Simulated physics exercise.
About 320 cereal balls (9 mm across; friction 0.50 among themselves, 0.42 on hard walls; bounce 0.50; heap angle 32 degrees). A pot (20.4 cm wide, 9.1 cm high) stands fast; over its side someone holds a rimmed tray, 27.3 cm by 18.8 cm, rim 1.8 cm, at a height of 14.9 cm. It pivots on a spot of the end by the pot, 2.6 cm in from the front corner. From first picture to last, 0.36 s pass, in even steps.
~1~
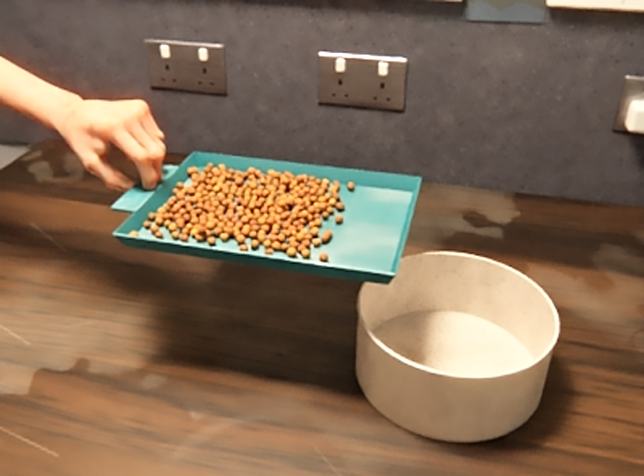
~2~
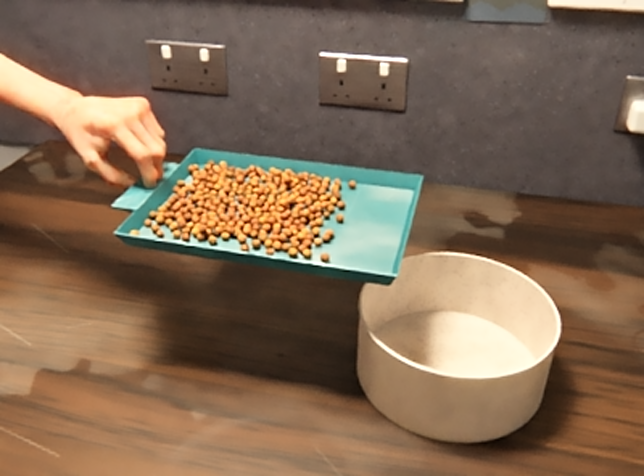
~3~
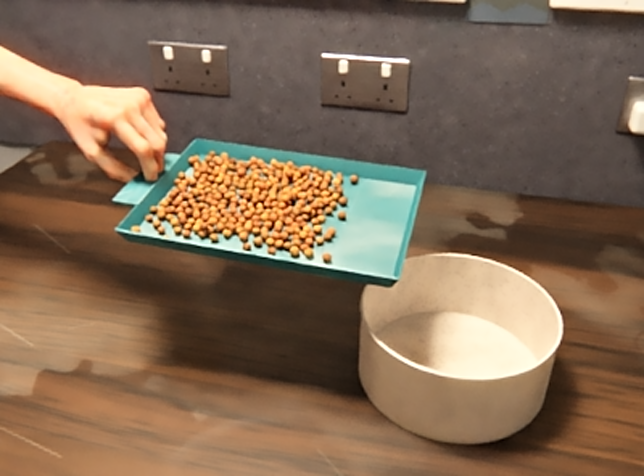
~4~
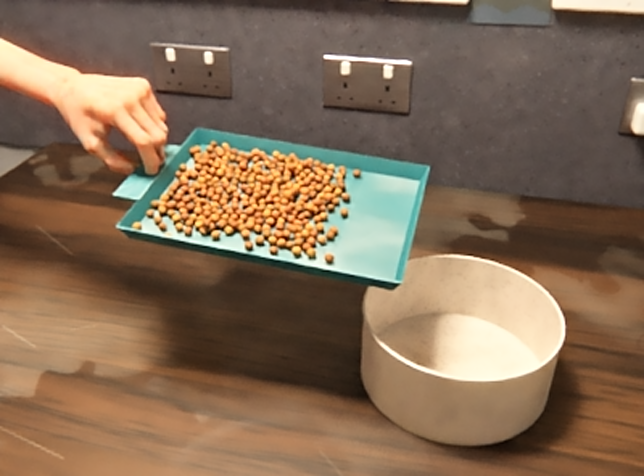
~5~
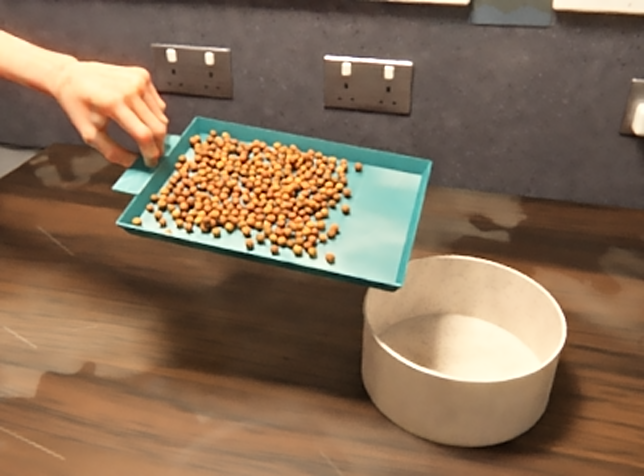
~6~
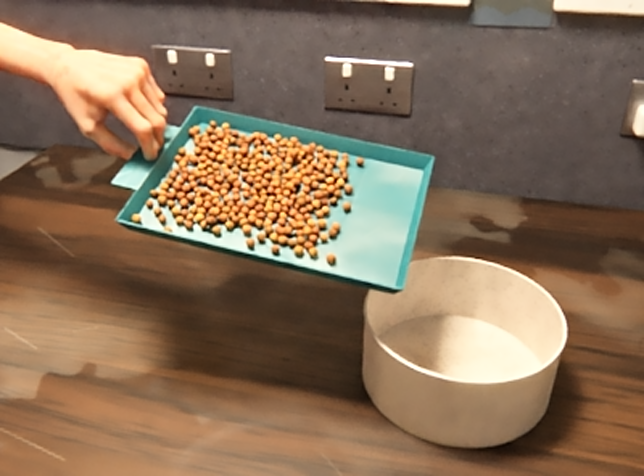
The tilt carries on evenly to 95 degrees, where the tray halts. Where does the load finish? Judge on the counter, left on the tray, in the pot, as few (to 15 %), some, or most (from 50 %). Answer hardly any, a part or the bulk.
Counter: The bulk, tray: Hardly any, pot: A part.
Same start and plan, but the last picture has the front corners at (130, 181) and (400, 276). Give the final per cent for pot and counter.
Pot 95, counter 5.
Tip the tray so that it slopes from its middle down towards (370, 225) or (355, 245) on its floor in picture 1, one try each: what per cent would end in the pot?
About 70 and 95 per cent.
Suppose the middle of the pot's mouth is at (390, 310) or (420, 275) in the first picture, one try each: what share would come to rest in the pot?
Some 60 and 0 per cent.
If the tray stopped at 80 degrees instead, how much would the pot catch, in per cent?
It would be near 25 per cent.
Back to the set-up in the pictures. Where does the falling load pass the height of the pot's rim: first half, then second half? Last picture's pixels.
First near (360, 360), later near (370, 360).
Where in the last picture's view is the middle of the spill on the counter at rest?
Near (357, 458).
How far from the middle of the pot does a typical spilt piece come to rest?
Roughly 18 cm.
Then, 0.76 s after the last picture, tilt 52 degrees; the tray holds 100 %, the pot 0 %.
Then, 1.26 s after the last picture, tilt 77 degrees; the tray holds 95 %, the pot 5 %.
Then, 1.83 s after the last picture, tilt 95 degrees; the tray holds 0 %, the pot 30 %.
In the end, counter 70 %, tray 0 %, pot 30 %.
